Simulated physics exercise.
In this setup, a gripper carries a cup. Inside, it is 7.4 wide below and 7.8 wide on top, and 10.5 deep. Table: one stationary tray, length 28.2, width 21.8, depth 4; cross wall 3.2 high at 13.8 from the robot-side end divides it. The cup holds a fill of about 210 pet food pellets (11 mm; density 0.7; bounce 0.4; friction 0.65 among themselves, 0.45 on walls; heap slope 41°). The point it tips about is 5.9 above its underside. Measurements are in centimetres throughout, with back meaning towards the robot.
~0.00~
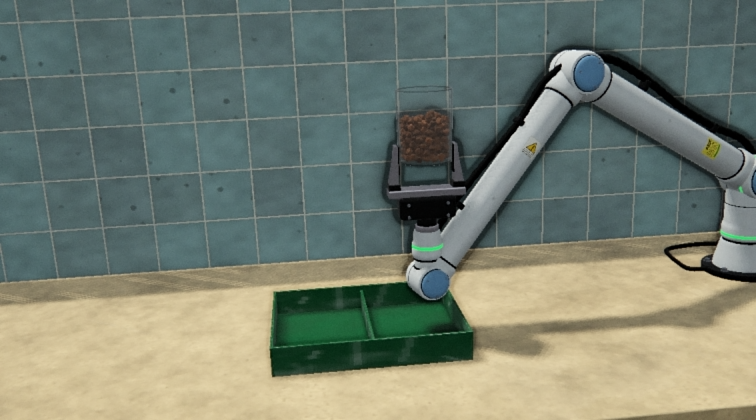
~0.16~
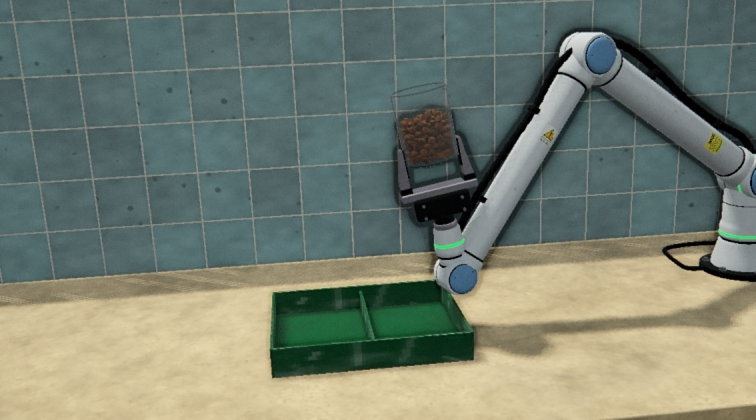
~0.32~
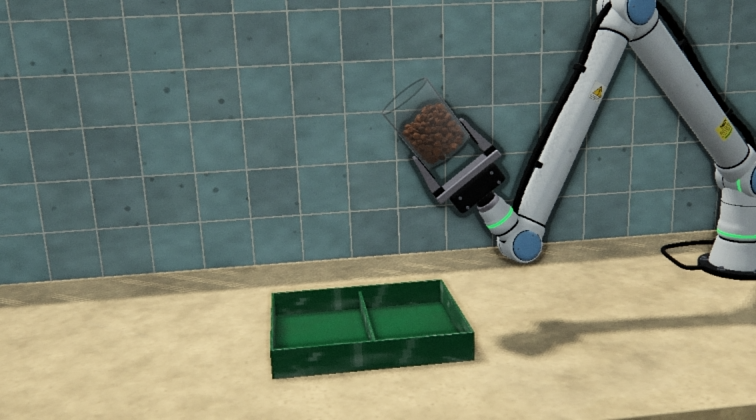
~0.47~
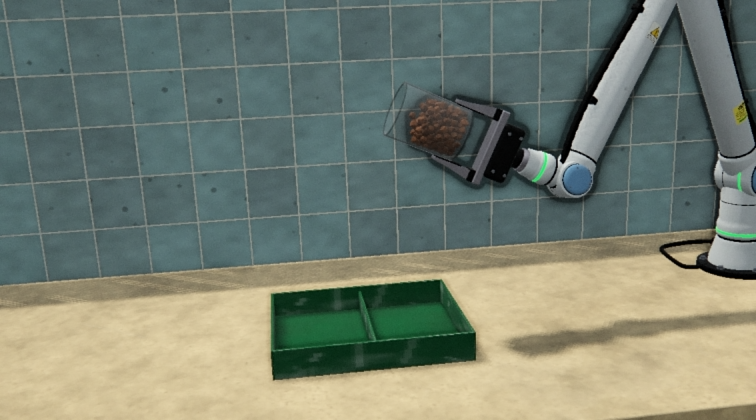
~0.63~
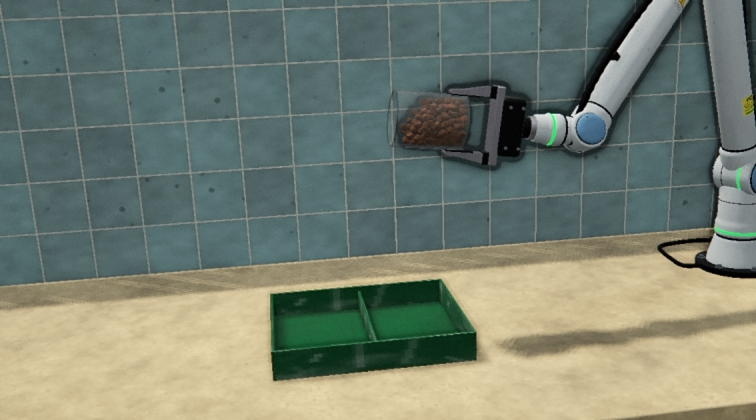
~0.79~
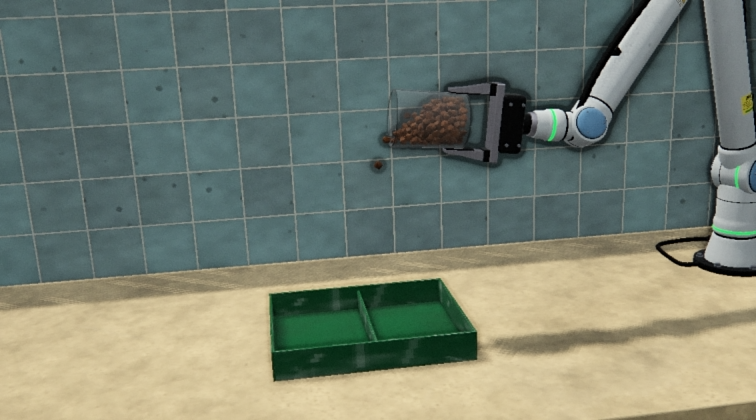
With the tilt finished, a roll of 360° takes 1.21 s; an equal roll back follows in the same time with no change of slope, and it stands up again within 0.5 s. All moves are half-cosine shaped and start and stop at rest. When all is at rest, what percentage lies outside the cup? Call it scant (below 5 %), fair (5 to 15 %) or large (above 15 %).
Large.
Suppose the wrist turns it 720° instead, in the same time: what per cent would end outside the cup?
Share: Close to 40 %.
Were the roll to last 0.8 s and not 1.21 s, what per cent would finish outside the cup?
Estimated share: Close to 25 %.
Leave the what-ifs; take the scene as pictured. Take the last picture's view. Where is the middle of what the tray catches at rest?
Around (352, 332).
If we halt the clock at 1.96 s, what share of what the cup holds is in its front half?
Viewer-side fraction of pieces: Approx. 65 %.
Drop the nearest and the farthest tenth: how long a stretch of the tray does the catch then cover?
That stretch is roughly 22 cm long.
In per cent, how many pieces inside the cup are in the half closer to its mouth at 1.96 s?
About 35 per cent.
After 1.96 s, tipped 84°, highest piece 36 above the table; 173 in the cup, 24 in the far-side part, 14 in the robot-side part, 3 in flight or on a rim.
After 3.13 s, tipped 84°, highest piece 36 above the table; 141 in the cup, 41 in the far-side part, 25 in the robot-side part, 7 in flight or on a rim.
After 3.91 s, upright, highest piece 35 above the table; 136 in the cup, 46 in the far-side part, 32 in the robot-side part.
After 4.61 s, upright, highest piece 35 above the table; 136 in the cup, 46 in the far-side part, 32 in the robot-side part.
At rest, 136 in the cup, 46 in the far-side part, 32 in the robot-side part. That is 36 % outside the cup.
